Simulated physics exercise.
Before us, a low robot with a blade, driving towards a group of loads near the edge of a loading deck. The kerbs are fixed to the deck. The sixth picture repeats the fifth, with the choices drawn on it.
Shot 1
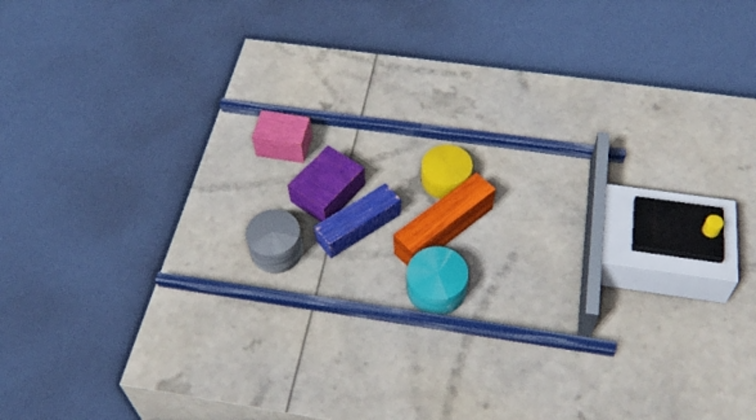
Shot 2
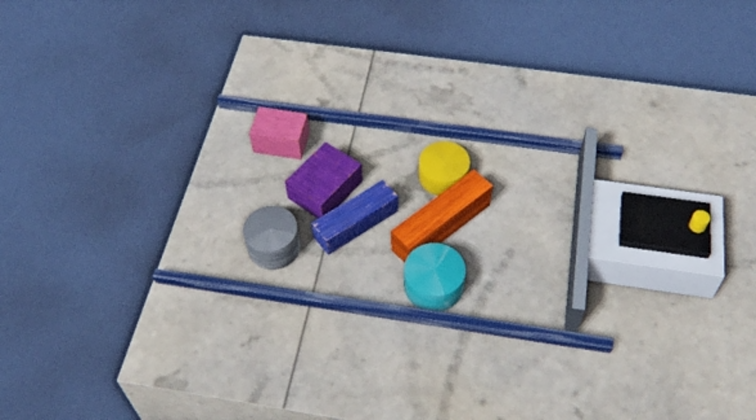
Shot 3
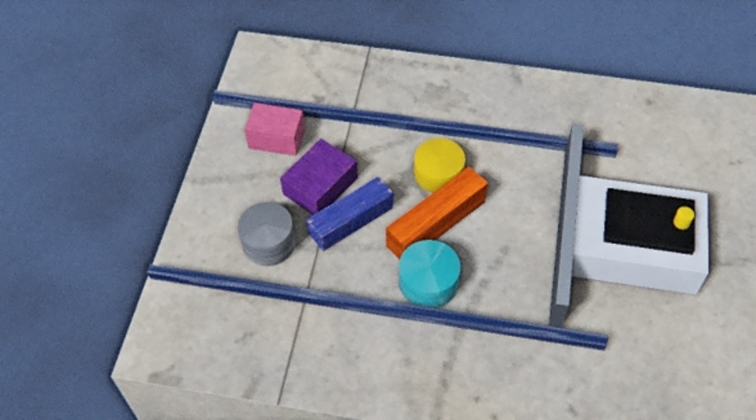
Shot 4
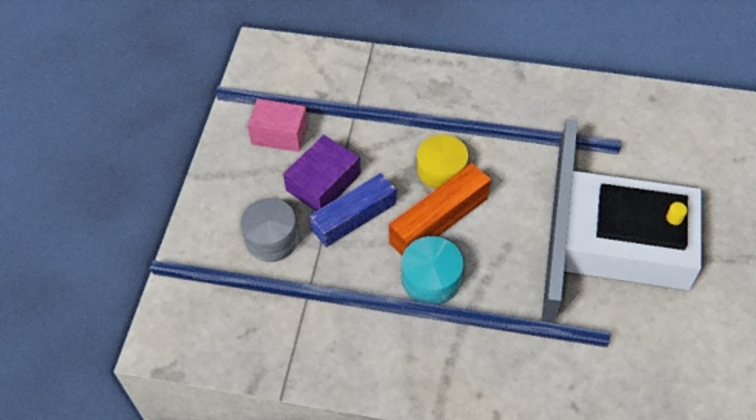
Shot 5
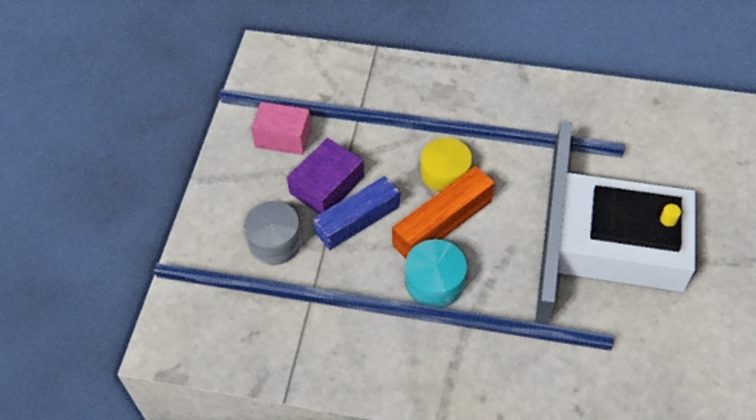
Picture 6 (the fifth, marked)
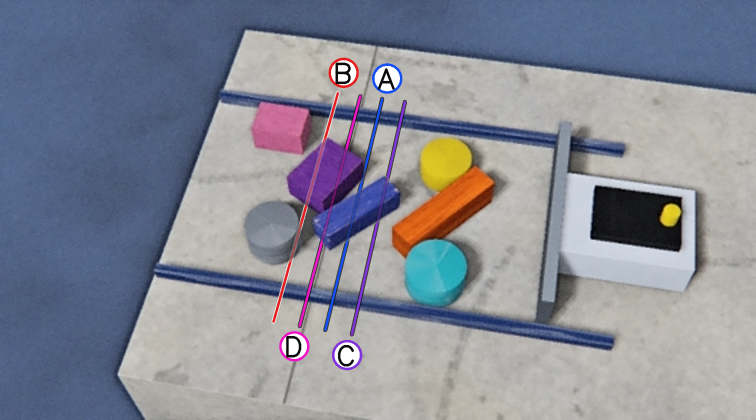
A low white robot with a grey blade moves slowly left between two blue rails on a pale deck, closing some of the gap to a group of colourful blocks and round canisters, which stay still and untouched.
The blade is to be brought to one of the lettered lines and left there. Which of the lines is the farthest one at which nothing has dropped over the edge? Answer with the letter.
B.
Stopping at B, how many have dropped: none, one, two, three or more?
In all, none.
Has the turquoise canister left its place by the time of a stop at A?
By then, yes.
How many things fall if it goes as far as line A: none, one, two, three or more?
The count is none.
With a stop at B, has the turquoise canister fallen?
No.
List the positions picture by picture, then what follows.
Orange stick (445, 221); robot (671, 227); yellow canister (447, 172), in the first picture.
Robot (658, 223); purple crate (324, 182), in the second picture.
Robot (643, 219); turquoise canister (429, 274), in the third picture.
Robot (636, 214); orange stick (440, 211), in the fourth picture.
Robot (630, 216); blue bar (357, 213); purple crate (326, 177); grey canister (273, 233), in the fifth picture.
On the marked copy, A at (356, 205); B at (308, 198); C at (381, 209); D at (333, 202).
Taking B. A third of the way, robot (536, 203); turquoise canister (417, 273); yellow canister (430, 157).
Two thirds of the way, robot (444, 189); pink crate (272, 121); grey canister (254, 232).
When it is over, robot (377, 180); pink crate (217, 109); grey canister (197, 238); nothing has fallen.
As for the rest, A is safe but short; C is safe but short; D is safe but short.
